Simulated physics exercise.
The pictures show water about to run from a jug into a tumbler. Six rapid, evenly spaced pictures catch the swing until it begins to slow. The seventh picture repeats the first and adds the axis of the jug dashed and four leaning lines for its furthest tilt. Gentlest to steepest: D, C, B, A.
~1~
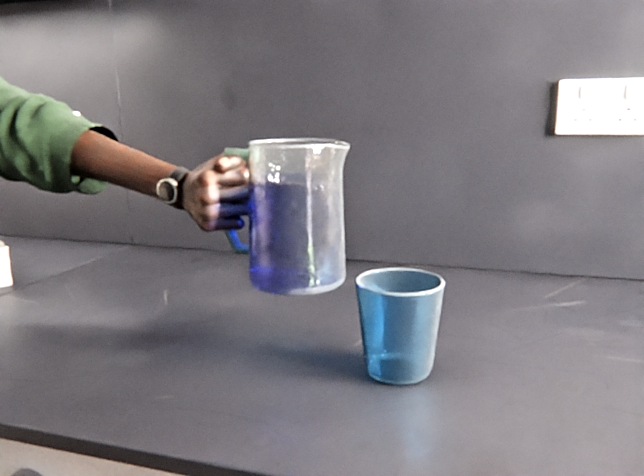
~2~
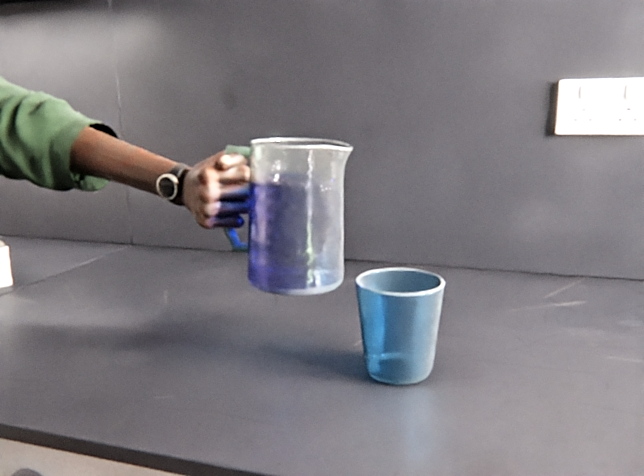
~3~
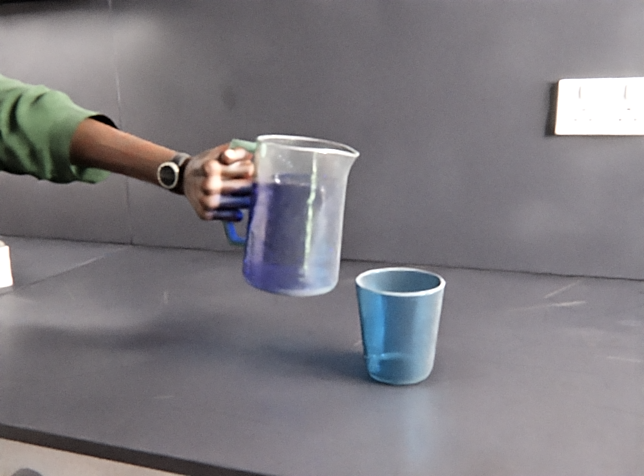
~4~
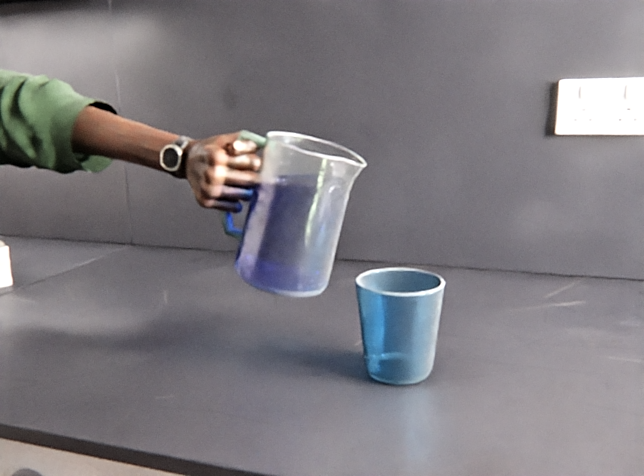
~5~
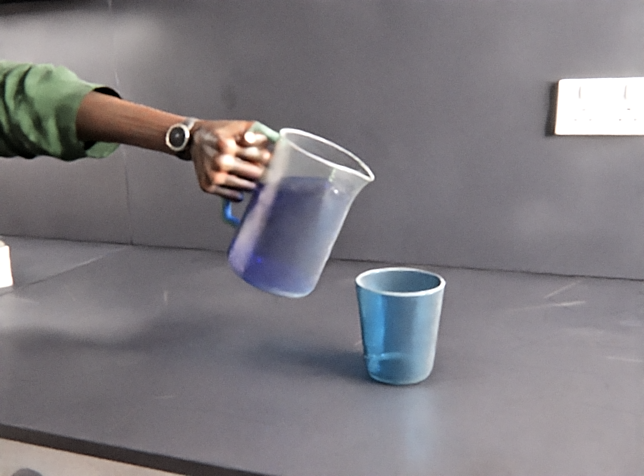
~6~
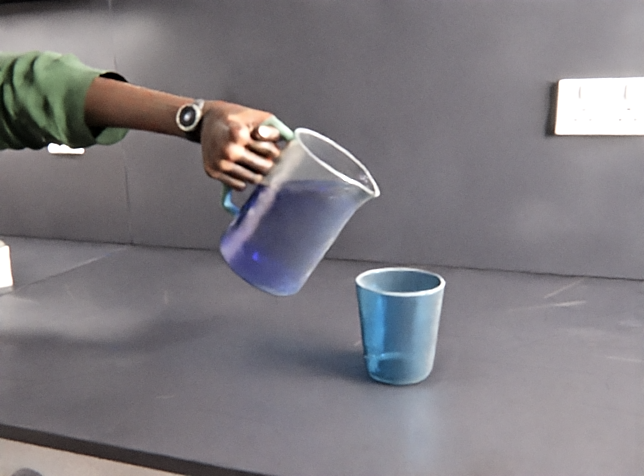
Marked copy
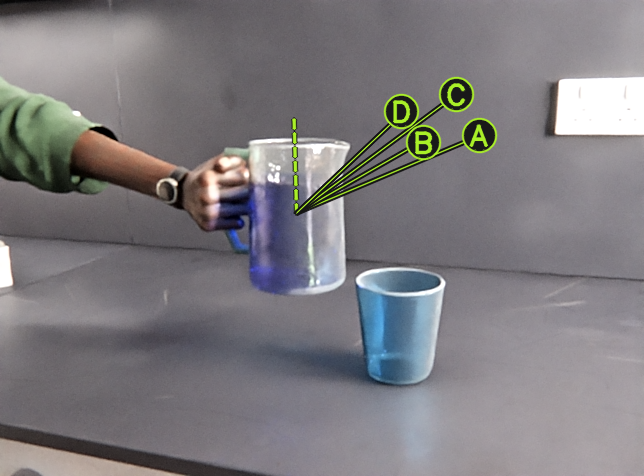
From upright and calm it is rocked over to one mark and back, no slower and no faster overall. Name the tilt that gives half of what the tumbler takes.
Choose A.
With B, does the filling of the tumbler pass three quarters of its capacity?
No, less.
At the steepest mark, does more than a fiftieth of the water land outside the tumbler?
No, it does not.
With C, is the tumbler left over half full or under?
Under.
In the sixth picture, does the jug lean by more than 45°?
No, it does not.
On the marked copy, A at (464, 142); B at (407, 149); C at (443, 104); D at (389, 124).
For tilt A, the tumbler ends with about 53 % of what it can hold.
For tilt B, the tumbler ends with about 34 % of what it can hold.
For tilt C, the tumbler ends with about 21 % of what it can hold.
For tilt D, the tumbler ends with about 11 % of what it can hold.
